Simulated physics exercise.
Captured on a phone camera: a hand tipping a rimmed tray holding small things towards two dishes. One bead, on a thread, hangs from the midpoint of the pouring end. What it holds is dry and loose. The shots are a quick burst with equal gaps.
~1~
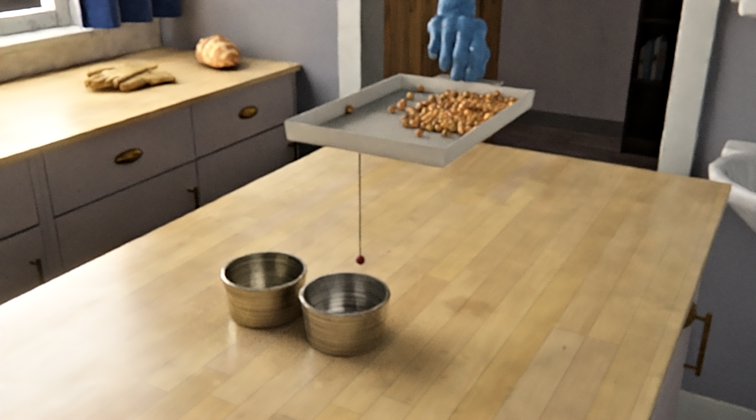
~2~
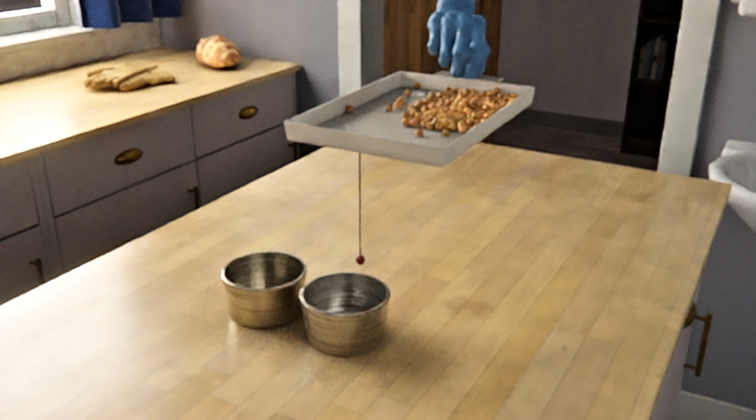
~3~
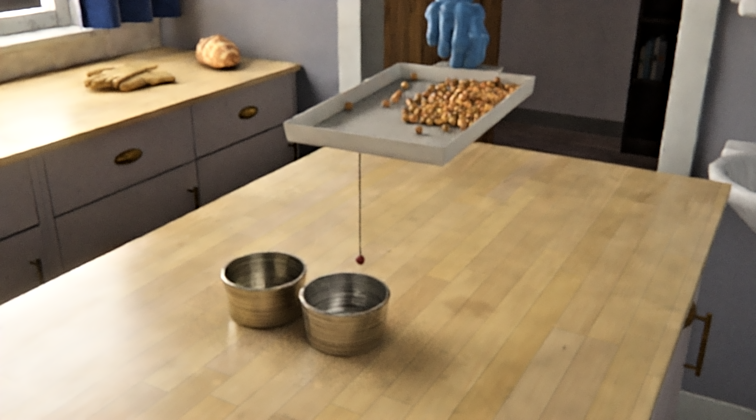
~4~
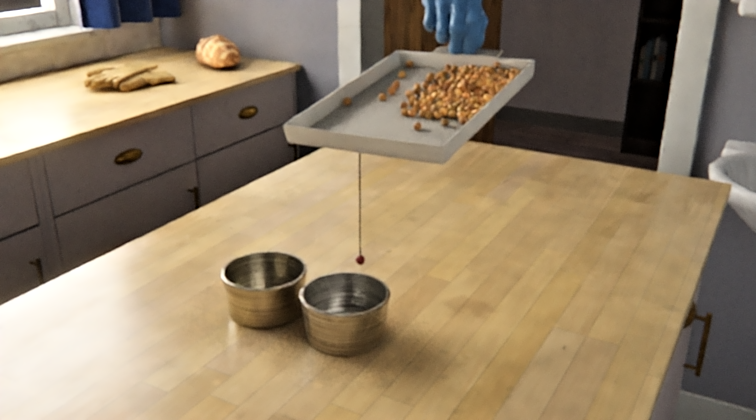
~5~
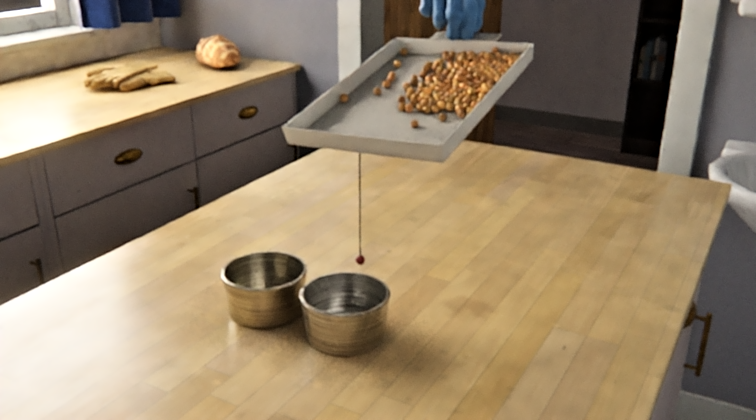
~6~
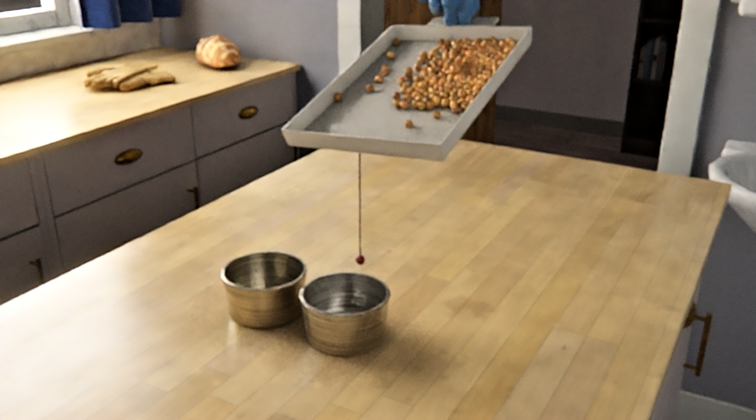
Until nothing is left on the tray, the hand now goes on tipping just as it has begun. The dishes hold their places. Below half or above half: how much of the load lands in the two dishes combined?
Above half.
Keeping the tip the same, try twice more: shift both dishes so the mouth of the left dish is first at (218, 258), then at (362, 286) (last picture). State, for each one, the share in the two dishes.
First position: Some 60 %; second position: Some 10 %.
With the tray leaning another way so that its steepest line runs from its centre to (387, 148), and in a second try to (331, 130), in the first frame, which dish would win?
Outcome one: The right side; outcome two: The left side.
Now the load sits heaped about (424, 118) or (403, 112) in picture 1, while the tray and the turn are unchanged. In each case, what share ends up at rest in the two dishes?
Try 1: 80 %; try 2: 80 %.
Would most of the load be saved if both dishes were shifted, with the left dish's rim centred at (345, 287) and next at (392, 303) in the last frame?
Catch, run one: Below the halfway mark; run two: Below the halfway mark.
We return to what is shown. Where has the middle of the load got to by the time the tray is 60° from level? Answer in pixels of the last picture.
Somewhere about (330, 136).
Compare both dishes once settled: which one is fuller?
It's the one placed left that wins here.
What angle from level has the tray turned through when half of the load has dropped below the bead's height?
That happens at around 105°.
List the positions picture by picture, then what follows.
Corners of the pouring end at (287, 121) and (444, 148), level; middle of the load at (466, 112), round wooden beads; left dish at (240, 304); right dish at (322, 329); bead on its thread at (360, 260), in the first frame.
Corners of the pouring end at (287, 121) and (444, 147), level; middle of the load at (466, 109), in the second frame.
Corners of the pouring end at (286, 123) and (443, 146), tipped barely, lowest at the left corner; middle of the load at (466, 102), a small part on the move, in the third frame.
Corners of the pouring end at (285, 125) and (442, 145), tipped a little, lowest at the left corner; middle of the load at (466, 91), a small part on the move, in the fourth frame.
Corners of the pouring end at (285, 127) and (441, 144), tipped a little, lowest at the left corner; middle of the load at (463, 80), a small part on the move, in the fifth frame.
Corners of the pouring end at (284, 129) and (439, 143), tipped clearly, lowest at the left corner; middle of the load at (458, 71), nearly all on the move; left dish at (240, 304); right dish at (322, 329), in the sixth frame.
Soon, tray tipped steeply; most on the tray; a stray few in the right dish; a small part in the left dish; a small part outside both; a small part in the air.
A while on, tray tipped right over; about half on the tray; a small part in the right dish; a small part in the left dish; about a quarter outside both; a small part in the air.
Towards the end, tray tipped past a quarter turn; about a quarter in the right dish; about half in the left dish; about a quarter outside both.
Finally, tray tipped past a quarter turn; about a quarter in the right dish; about half in the left dish; about a quarter outside both.
